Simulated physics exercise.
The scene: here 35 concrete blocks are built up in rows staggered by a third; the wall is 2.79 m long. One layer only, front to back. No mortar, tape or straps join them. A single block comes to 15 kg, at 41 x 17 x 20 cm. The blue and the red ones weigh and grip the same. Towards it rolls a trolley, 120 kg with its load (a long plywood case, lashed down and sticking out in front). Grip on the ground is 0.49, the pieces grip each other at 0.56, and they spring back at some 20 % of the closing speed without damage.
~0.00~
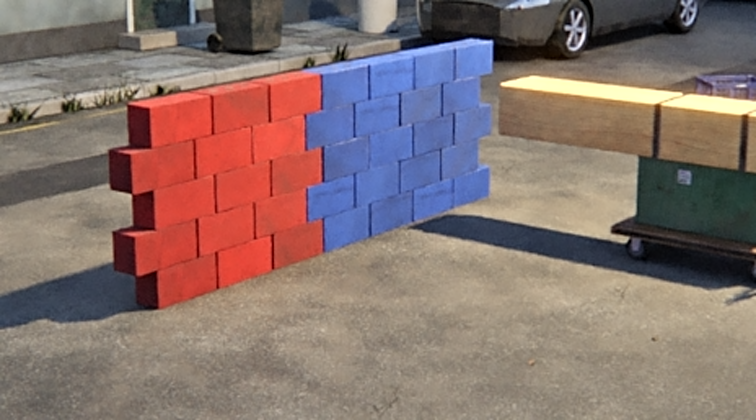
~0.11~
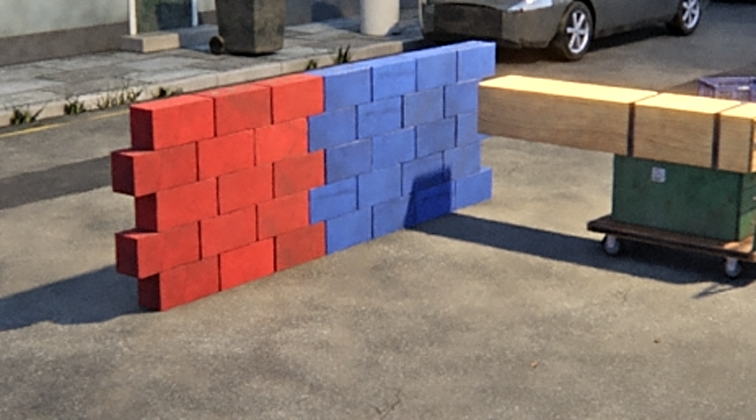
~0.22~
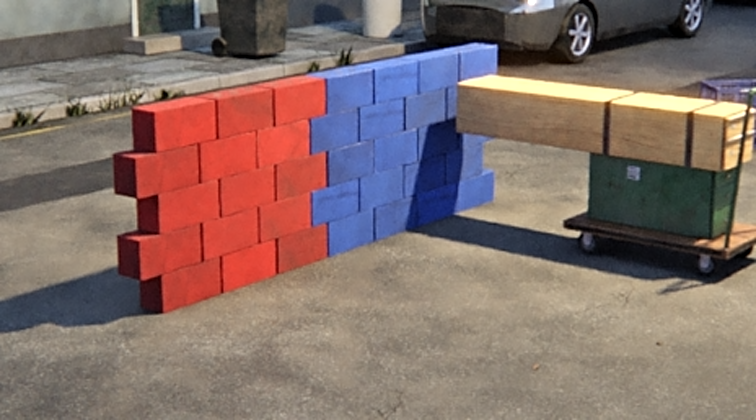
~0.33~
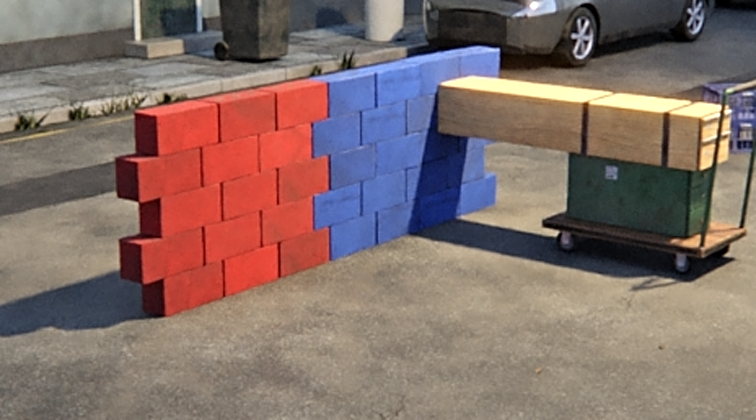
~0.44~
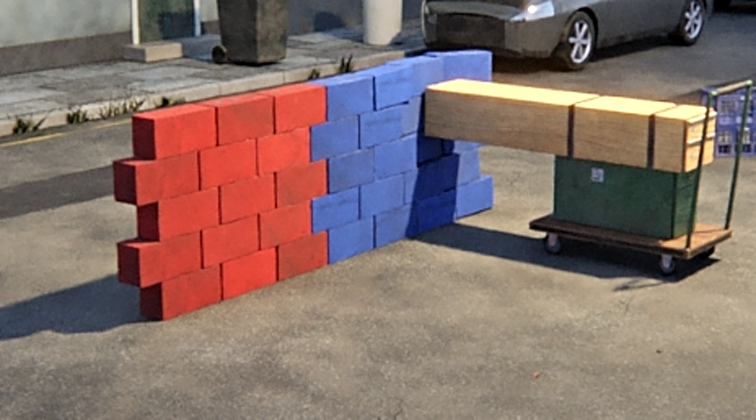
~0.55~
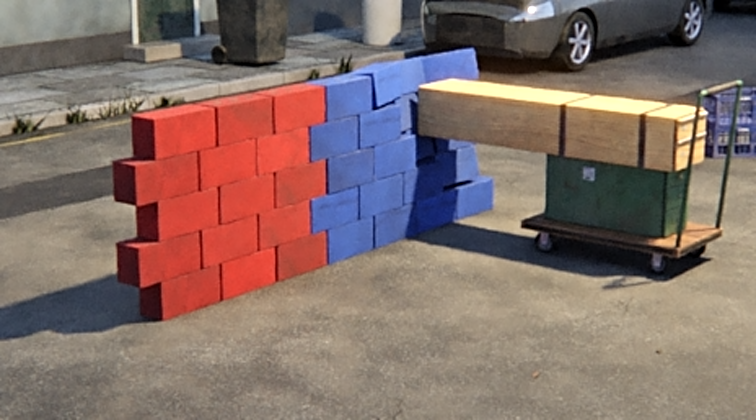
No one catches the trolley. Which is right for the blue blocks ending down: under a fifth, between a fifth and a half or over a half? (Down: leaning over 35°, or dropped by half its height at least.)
Ending down: From a fifth to a half.
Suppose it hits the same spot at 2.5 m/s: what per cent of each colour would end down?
Then blue 40, red 0 per cent.
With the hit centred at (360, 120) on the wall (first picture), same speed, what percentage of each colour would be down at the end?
Then blue 40, red 10 per cent.
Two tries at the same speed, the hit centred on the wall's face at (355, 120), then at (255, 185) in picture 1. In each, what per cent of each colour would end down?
Blue 50 then 0, red 30 then 0 per cent.
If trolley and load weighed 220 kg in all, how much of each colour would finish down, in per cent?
Then blue 40, red 0 per cent.
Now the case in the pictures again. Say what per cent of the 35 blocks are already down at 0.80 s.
By then 25 per cent.
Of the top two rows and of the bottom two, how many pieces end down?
Top 5, bottom 1.
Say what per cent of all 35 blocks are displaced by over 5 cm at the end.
25 per cent.
After 0.64 s, load 18 cm past the wall's line, still rolling; none of the 20 blue blocks down (0 of 35 in all colours); top blue block leaning 16°.
After 0.80 s, load 25 cm past the wall's line, still rolling; 8 of the 20 blue blocks down (8 of 35 in all colours); top blue block leaning 42°.
After 0.96 s, load 31 cm past the wall's line, still rolling; 8 of the 20 blue blocks down (8 of 35 in all colours); top blue block leaning 59°, 32 cm lower.
After 1.20 s, load 39 cm past the wall's line, still rolling; 8 of the 20 blue blocks down (8 of 35 in all colours); top blue block leaning 73°, 68 cm lower.
At rest (2.1 s), load 58 cm past the wall's line, still rolling; 8 of the 20 blue blocks down (8 of 35 in all colours); top blue block upside down; top red block unmoved. That is 40 per cent. As the last picture would show them, middles, top blue block near (237, 207), top red block near (289, 108).
